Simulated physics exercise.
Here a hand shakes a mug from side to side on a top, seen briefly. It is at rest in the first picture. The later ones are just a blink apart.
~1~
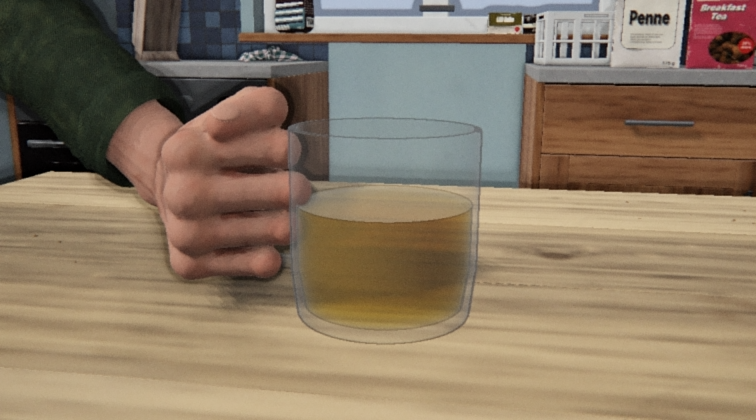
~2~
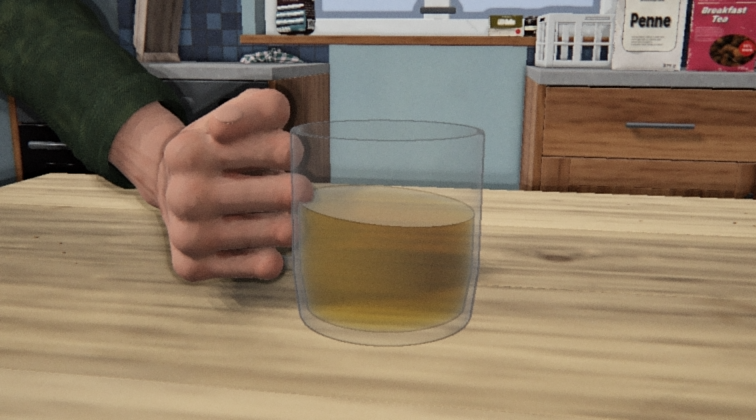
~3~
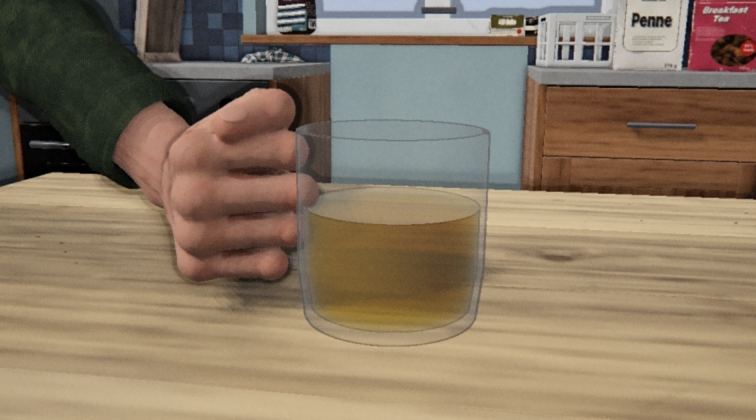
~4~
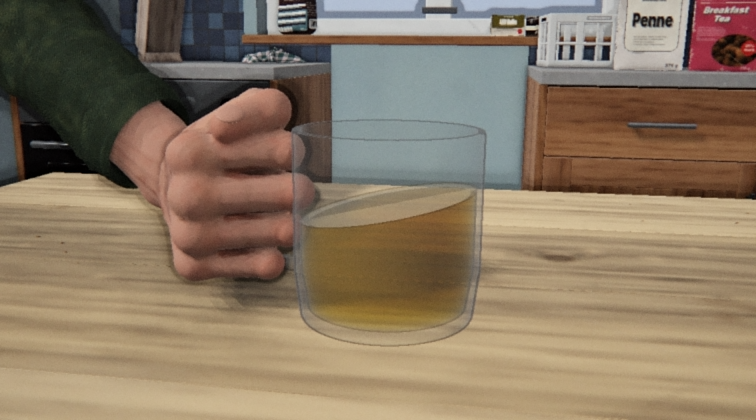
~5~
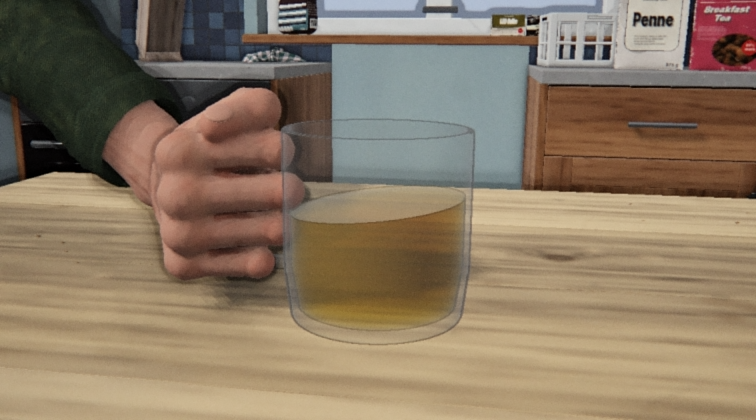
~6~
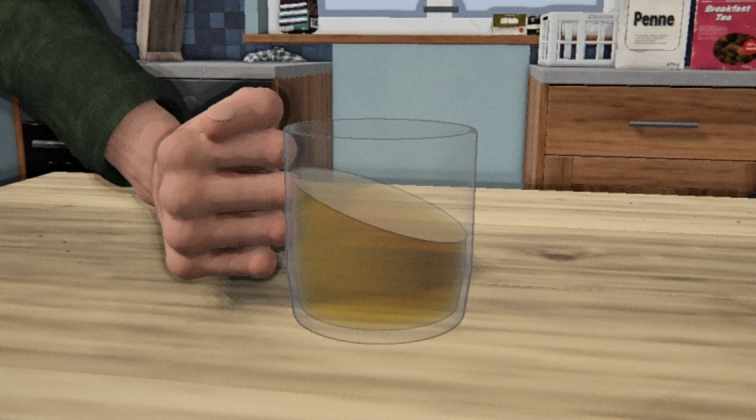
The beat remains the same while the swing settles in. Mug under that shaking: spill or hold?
Spill.
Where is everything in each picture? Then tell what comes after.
Mug (384, 215) about half full; at rest, in the first picture.
Mug about half full, surface at (387, 206); surface a little higher on the left, in the second picture.
Mug (391, 217) about half full; surface about level, in the third picture.
Mug about half full, surface at (389, 206); surface clearly higher on the right, in the fourth picture.
Mug (378, 216) about half full; surface a little higher on the right, in the fifth picture.
Mug about half full, surface at (381, 205); surface much higher on the left, in the sixth picture.
Next, the highest wave so far comes most of the way to the rim.
After that, the highest wave so far goes over the rim.
Finally, the highest wave so far goes over the rim; some is on the top.
